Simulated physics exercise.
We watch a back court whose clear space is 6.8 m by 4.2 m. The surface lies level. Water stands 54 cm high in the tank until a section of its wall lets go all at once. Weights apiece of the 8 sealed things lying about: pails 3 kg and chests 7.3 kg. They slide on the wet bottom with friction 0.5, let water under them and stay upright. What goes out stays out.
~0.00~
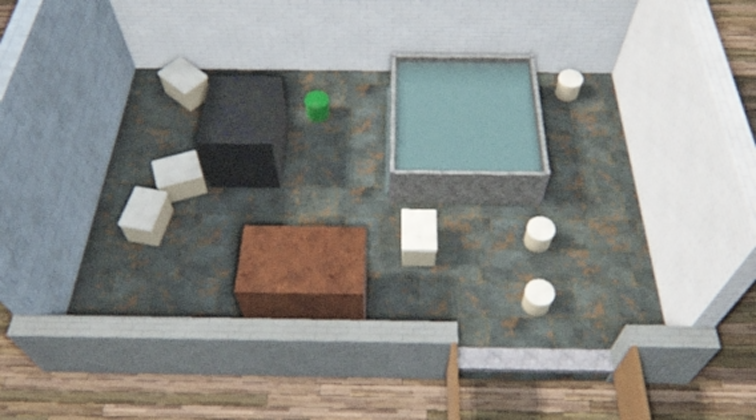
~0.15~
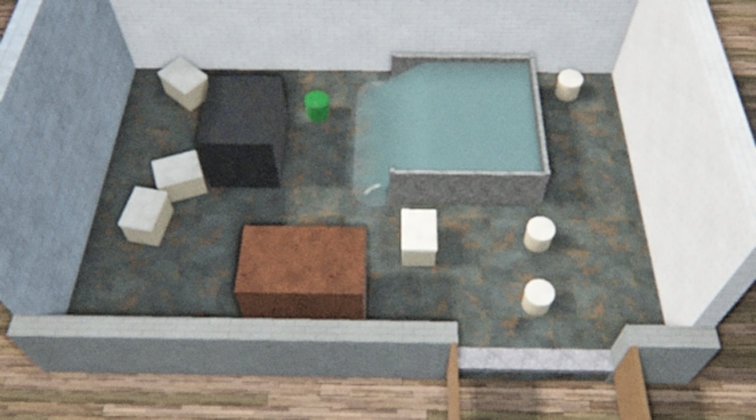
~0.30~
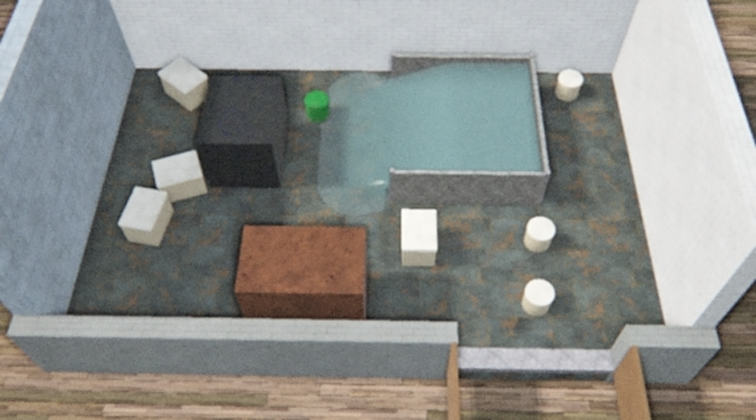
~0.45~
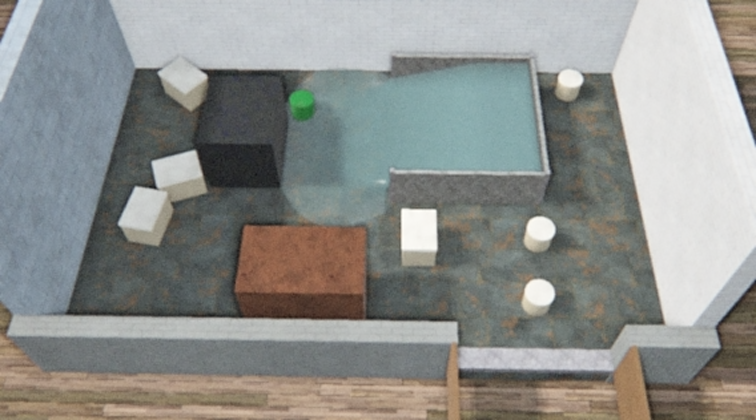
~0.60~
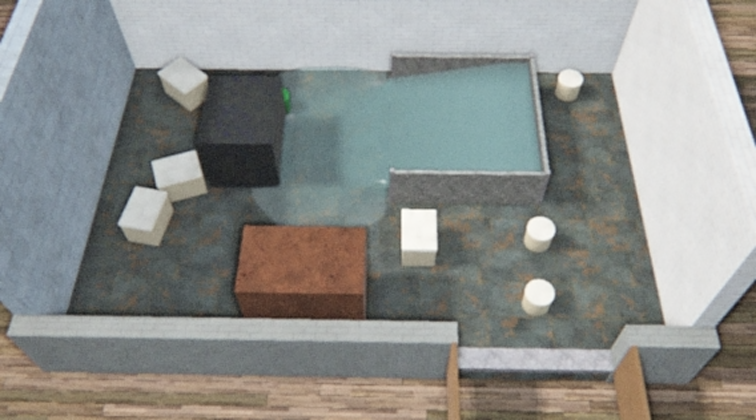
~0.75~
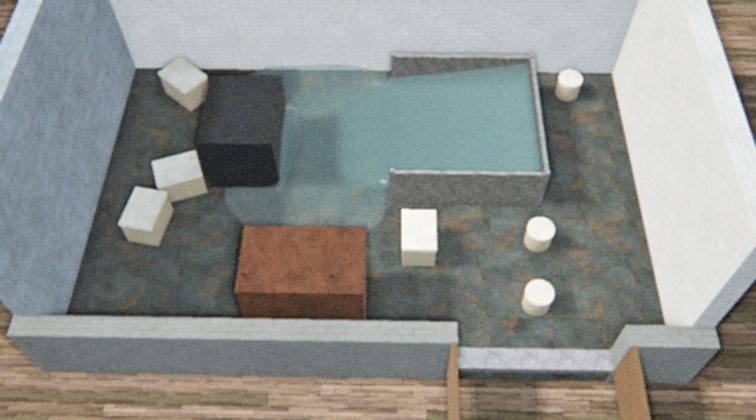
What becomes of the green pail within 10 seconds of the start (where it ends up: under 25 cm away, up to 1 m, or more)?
The green pail gets carried off.
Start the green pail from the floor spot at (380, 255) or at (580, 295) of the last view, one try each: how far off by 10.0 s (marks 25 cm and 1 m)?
In that order: It gets carried off; it moves a short way.
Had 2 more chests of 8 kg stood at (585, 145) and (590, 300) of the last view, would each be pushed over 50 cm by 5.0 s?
In that order: Less, under.
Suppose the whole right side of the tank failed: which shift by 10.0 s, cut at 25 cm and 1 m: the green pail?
Then the green pail stays put.
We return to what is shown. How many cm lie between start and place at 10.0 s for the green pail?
Roughly 150 cm.
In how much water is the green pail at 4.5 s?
Roughly 13 cm.
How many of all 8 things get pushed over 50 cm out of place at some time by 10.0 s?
I count 7.
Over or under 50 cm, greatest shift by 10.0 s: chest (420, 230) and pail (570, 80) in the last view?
In that order: More, short of it.
After 2.0 s the green pail is near (133, 124), 2.4 m from its start, aground; 0 of 8 are out; 1 afloat.
After 4.5 s the green pail is near (206, 210), 2.2 m from its start, afloat; 0 of 8 are out; 4 afloat.
After 7.0 s the green pail is near (383, 174), 1.6 m from its start, afloat; 0 of 8 are out; 4 afloat.
After 10.0 s the green pail is near (430, 135), 1.6 m from its start, afloat; 0 of 8 are out; 5 afloat.
